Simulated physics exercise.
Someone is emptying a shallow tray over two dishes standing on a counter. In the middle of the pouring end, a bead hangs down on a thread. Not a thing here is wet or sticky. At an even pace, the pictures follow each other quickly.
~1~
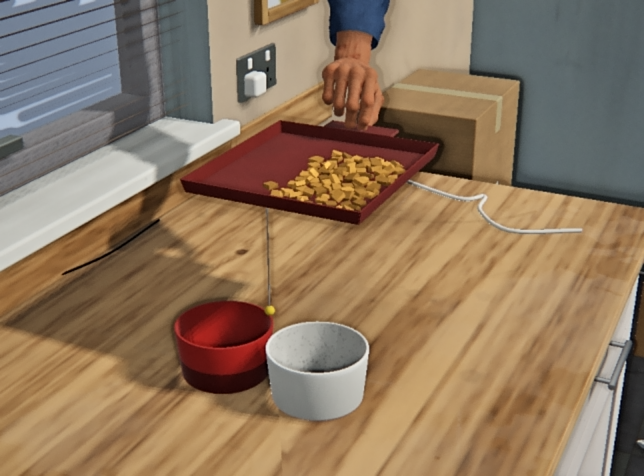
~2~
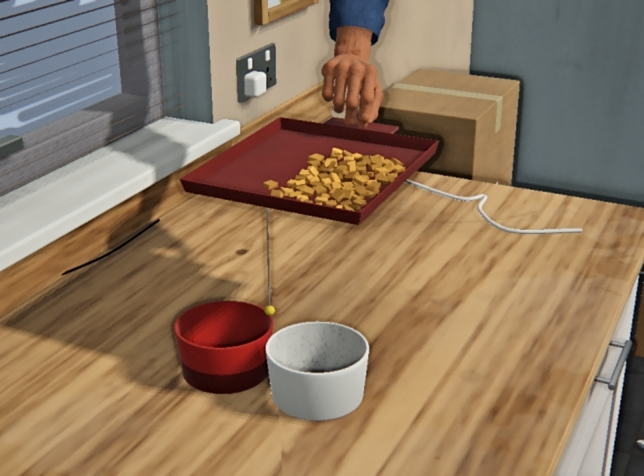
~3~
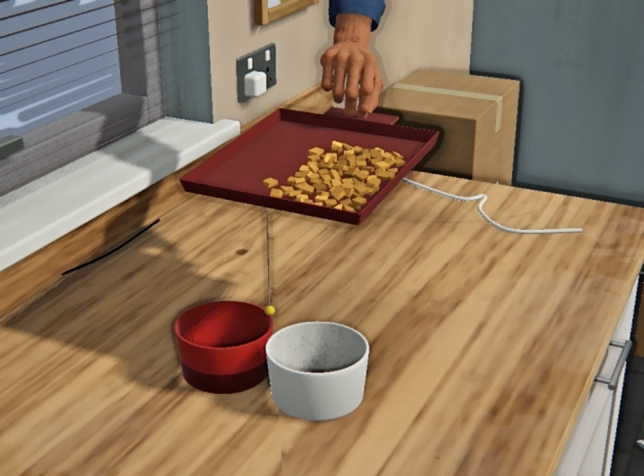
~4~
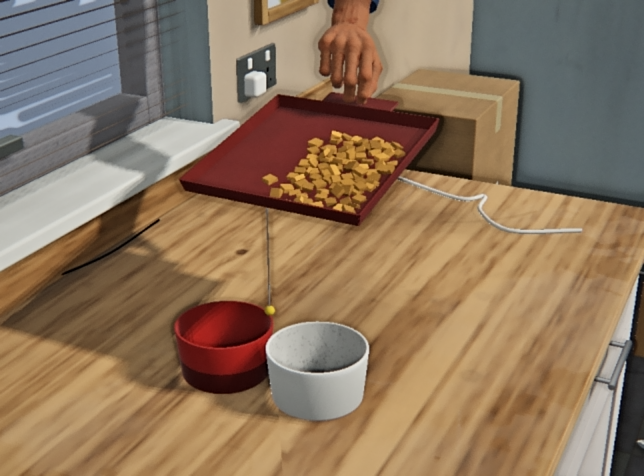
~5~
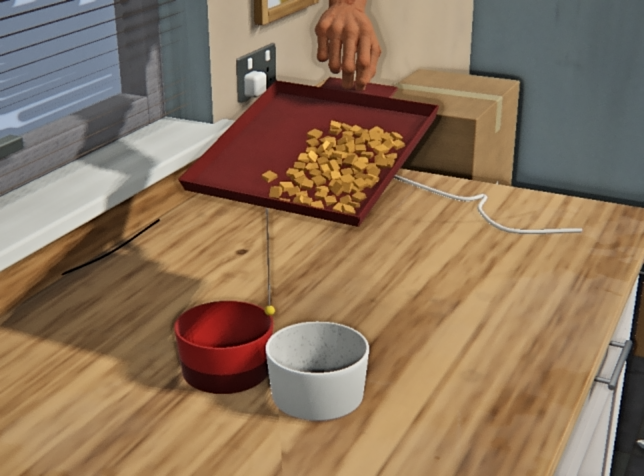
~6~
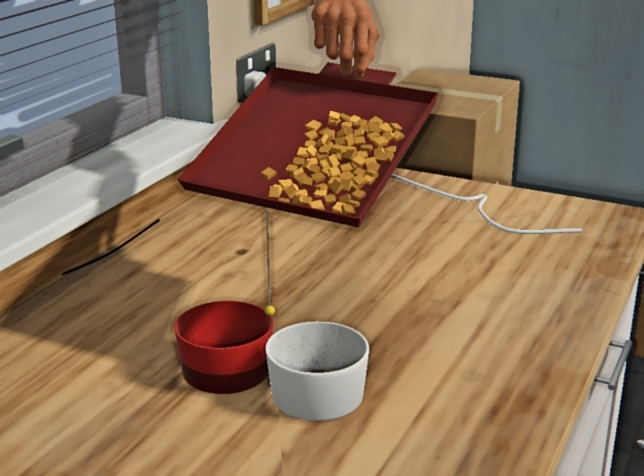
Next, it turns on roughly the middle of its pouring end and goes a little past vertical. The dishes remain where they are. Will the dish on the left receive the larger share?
No - the one on the right does.
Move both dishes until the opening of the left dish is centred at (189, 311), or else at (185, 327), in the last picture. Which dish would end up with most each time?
First the right one, then the dish on the right.
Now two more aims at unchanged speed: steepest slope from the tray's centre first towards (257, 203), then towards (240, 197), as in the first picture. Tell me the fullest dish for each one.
Case one: The dish to the left. Case two: The dish to the left.
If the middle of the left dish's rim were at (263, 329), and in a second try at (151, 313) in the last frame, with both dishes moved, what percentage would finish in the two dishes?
You'd see roughly 70 per cent first and roughly 40 per cent second.
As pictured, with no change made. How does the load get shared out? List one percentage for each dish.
Left 20 %, right 60 %.
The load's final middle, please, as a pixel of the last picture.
Close to (304, 396), more or less.
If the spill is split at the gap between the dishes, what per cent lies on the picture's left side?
Estimate: Near 60 per cent.
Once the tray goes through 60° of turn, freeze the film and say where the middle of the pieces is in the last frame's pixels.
The middle of the pieces sits at roughly (309, 183).
Soon, tray tipped steeply; all on the tray.
A while on, tray tipped right over; about two thirds on the tray; a small part in the right dish; a stray few in the left dish; a small part outside both; about a quarter in the air.
Towards the end, tray tipped past a quarter turn; about two thirds in the right dish; a small part in the left dish; about a quarter outside both.
Finally, tray tipped past a quarter turn; about two thirds in the right dish; a small part in the left dish; about a quarter outside both.
